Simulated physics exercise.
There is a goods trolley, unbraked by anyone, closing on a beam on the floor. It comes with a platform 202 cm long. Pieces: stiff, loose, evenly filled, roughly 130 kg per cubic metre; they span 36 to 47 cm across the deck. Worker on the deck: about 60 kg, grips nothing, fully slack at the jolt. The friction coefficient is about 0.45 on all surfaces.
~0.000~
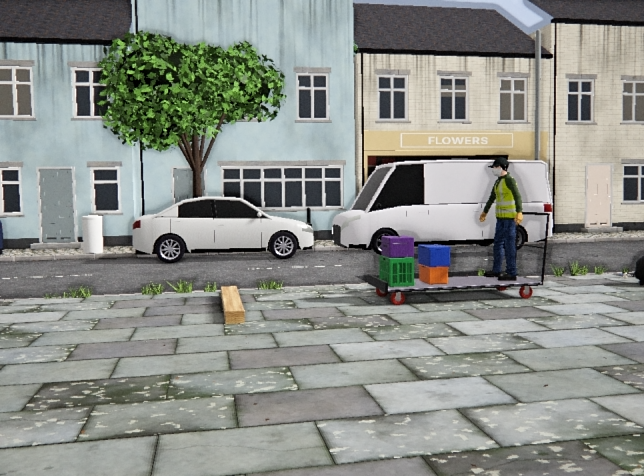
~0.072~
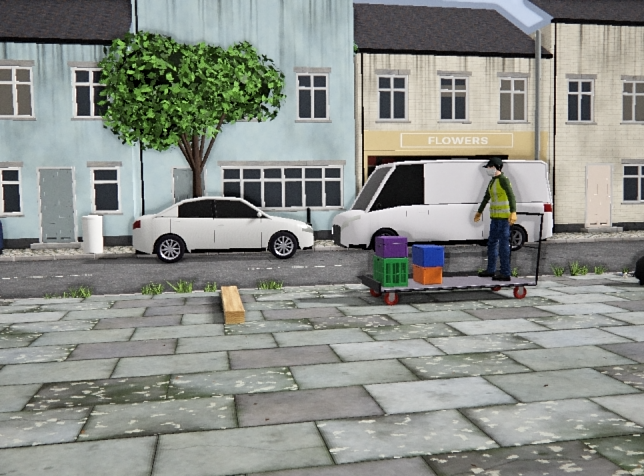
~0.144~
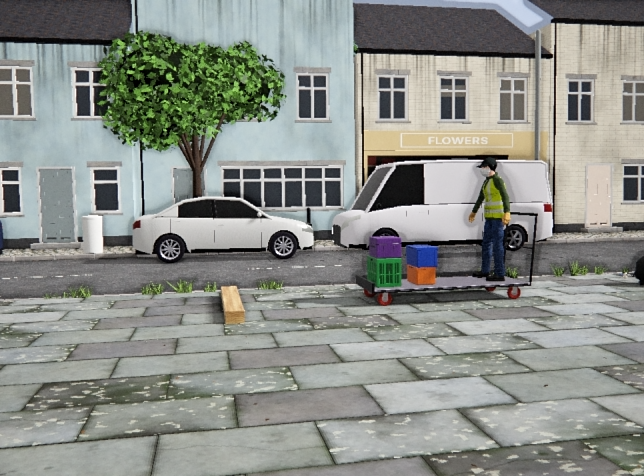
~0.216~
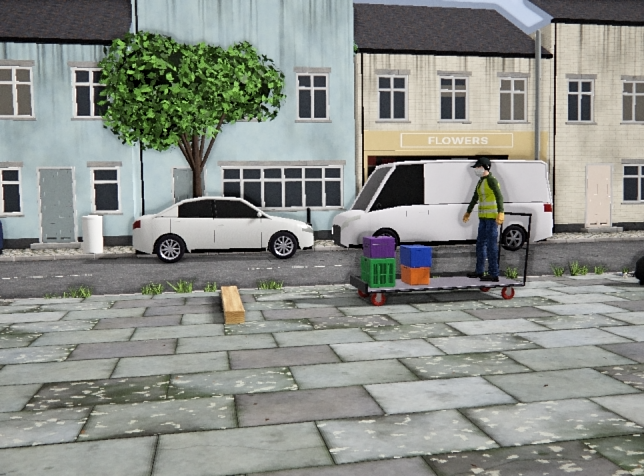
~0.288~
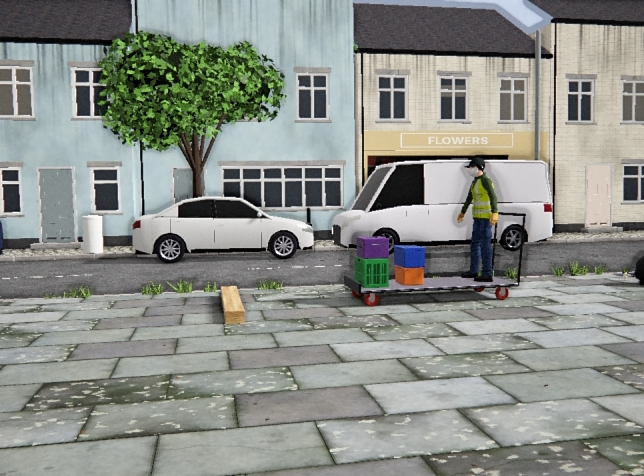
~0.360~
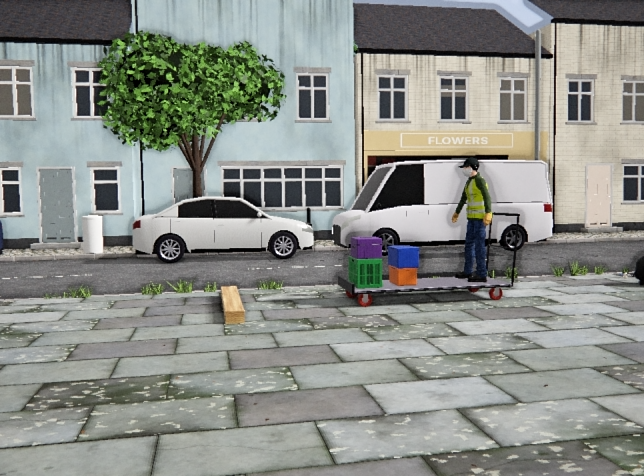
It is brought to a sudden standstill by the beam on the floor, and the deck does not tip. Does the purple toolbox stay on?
You'll see it keep inside the edge.
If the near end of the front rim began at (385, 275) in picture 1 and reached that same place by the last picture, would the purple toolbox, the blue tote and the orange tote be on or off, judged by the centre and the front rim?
Purple comes off, blue stays aboard, orange stays aboard.
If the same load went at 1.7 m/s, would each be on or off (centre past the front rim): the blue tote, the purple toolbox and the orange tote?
I'd expect blue to stay in place, purple to come away and orange to stay in place.
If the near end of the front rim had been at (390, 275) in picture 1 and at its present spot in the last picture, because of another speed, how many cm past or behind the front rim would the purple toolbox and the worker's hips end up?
In that case purple 80 past, hips 80 behind.
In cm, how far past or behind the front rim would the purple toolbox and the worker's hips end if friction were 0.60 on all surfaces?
Purple 10 behind, hips 150 behind.
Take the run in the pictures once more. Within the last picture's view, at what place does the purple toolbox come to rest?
Around (240, 252).
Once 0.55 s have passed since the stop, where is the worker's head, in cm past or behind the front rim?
Roughly 80 cm behind the front rim.
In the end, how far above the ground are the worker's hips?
Around 50 centimetres high.
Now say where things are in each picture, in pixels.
In the first frame, purple toolbox (397, 247), green crate (396, 270), rim corner (387, 290); 0 cm covered, 180 to go.
In the second frame, purple toolbox (391, 247), green crate (390, 271), rim corner (380, 290); 8 cm covered, 172 to go.
In the third frame, purple toolbox (385, 247), green crate (384, 271), rim corner (374, 290); 16 cm covered, 164 to go.
In the fourth frame, purple toolbox (379, 247), green crate (378, 271), rim corner (367, 291); 25 cm covered, 155 to go.
In the fifth frame, purple toolbox (372, 247), green crate (371, 271), rim corner (360, 291); 33 cm covered, 147 to go.
In the sixth frame, purple toolbox (366, 248), green crate (365, 272), rim corner (353, 291); 41 cm covered, 139 to go. Speed about 1.1 m/s.
Impact comes at 1.58 s.
After 1.83 s the purple toolbox is 10 cm behind the rim, tilted 0°, near (240, 252) in the last picture's view.
After 2.13 s the purple toolbox is 10 cm behind the rim, tilted 0°, near (239, 252) in the last picture's view.
After 2.58 s the purple toolbox is 11 cm behind the rim, tilted 0°, near (240, 252) in the last picture's view.
When all is still (4.7 s), nothing is past the rim; behind it, blue tote, purple toolbox, orange tote, green crate and the worker's hips.
